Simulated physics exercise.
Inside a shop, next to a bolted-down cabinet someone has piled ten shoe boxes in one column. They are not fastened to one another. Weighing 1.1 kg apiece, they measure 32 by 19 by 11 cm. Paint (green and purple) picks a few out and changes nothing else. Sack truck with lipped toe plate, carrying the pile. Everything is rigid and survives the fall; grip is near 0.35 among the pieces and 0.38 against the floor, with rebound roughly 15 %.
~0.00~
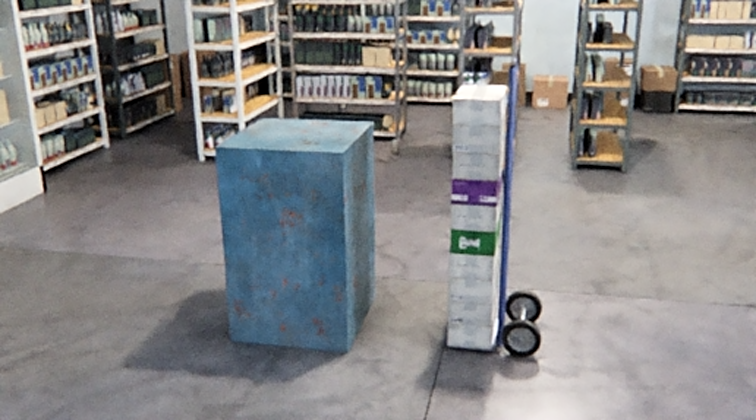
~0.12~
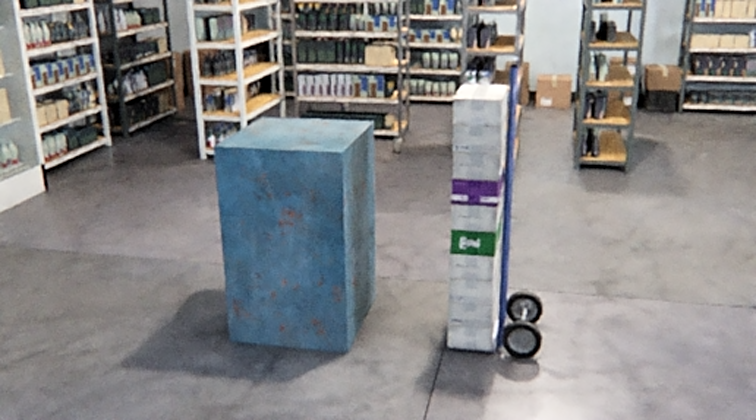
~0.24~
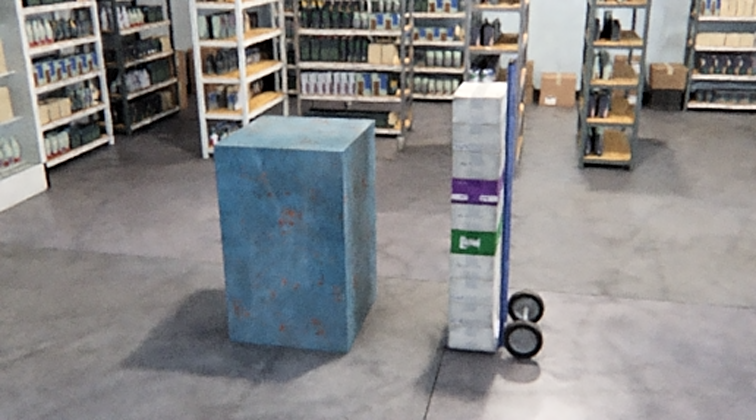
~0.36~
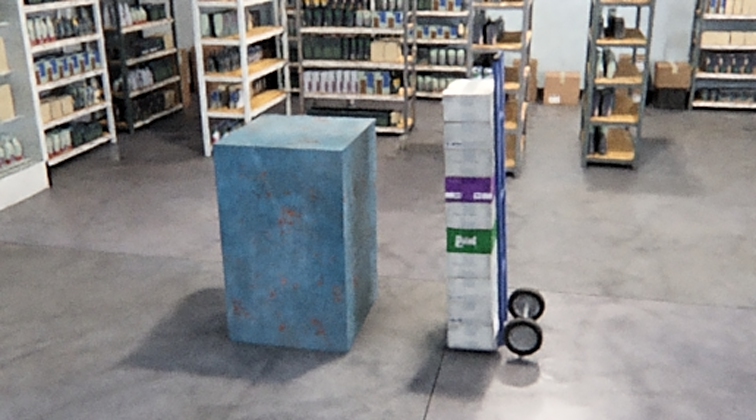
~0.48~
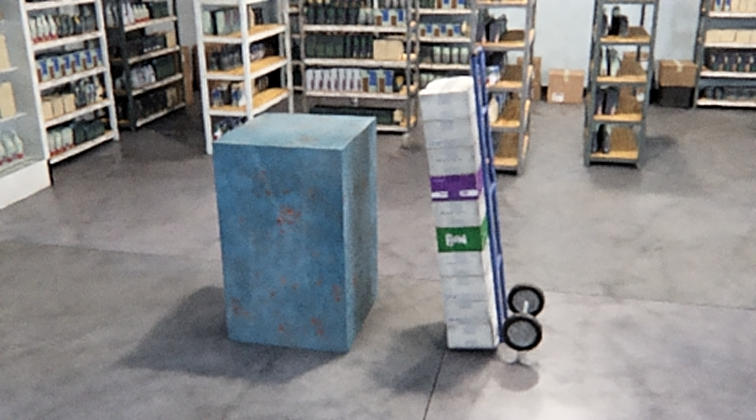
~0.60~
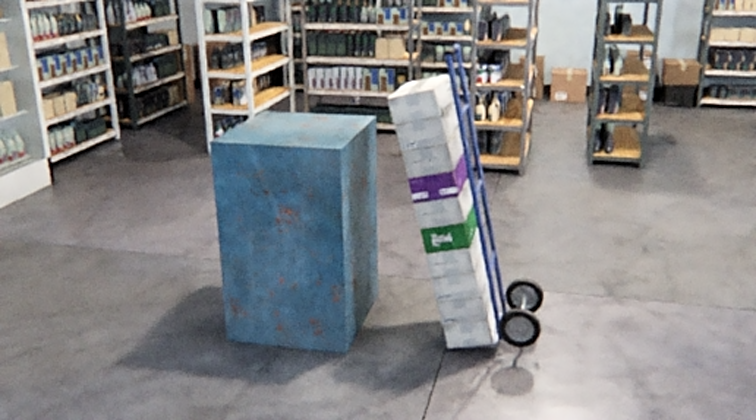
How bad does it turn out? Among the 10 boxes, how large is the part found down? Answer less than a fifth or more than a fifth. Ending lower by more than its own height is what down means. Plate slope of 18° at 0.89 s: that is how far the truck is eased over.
Less than a fifth of them.
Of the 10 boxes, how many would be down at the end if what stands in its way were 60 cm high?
The count would be 3.
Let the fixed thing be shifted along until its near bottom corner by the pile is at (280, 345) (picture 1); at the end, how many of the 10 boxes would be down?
Then 7.
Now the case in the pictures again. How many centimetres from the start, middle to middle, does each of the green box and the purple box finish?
Green ends up 30 cm away; purple ends up 40 cm away.
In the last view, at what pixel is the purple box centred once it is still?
In the last picture it sits at roughly (385, 188).
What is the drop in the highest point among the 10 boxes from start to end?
10 cm.
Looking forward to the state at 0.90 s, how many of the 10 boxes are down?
By then 0.
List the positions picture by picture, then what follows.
In the first frame (pixels give the middle of a visible side; the camera moves round a little), truck frame (510, 129) 0° forward; purple box (474, 193); green box (473, 243); none has stirred.
Truck frame (511, 129) 0° forward; purple box (474, 193), in the second frame.
Truck frame (509, 127) 1° forward; purple box (475, 192), in the third frame.
Truck frame (497, 124) 4° forward; purple box (468, 190) 33 mm from its place; green box (469, 241) 24 mm from its place; movement in 9 of them, in the fourth frame.
Truck frame (480, 119) 8° forward; purple box (454, 188) 7° from how it stood; green box (459, 240) 7° from how it stood; steepest lean 7°, the box at (470, 336); movement in 10 of them, in the fifth frame.
Truck frame (460, 116) 12° forward; purple box (433, 188) 14° from how it stood; green box (445, 239) 14° from how it stood; steepest lean 14°, the box at (414, 107); movement in 10 of them, in the sixth frame.
After 0.66 s, none of the 10 boxes down, 10 disturbed; purple box 17° from how it stood; green box 17° from how it stood.
After 0.76 s, none of the 10 boxes down, 10 disturbed; purple box 24° from how it stood; green box 24° from how it stood.
After 0.90 s, none of the 10 boxes down, 10 disturbed; green box 31° from how it stood; purple box 31° from how it stood, 56 mm lower.
In the end (1.9 s), none of the 10 boxes down, 10 disturbed; green box 31° from how it stood, 37 mm lower; purple box 31° from how it stood, 6 cm lower. That is 0 per cent. From the last view, middles, green box near (409, 232), purple box near (385, 188).
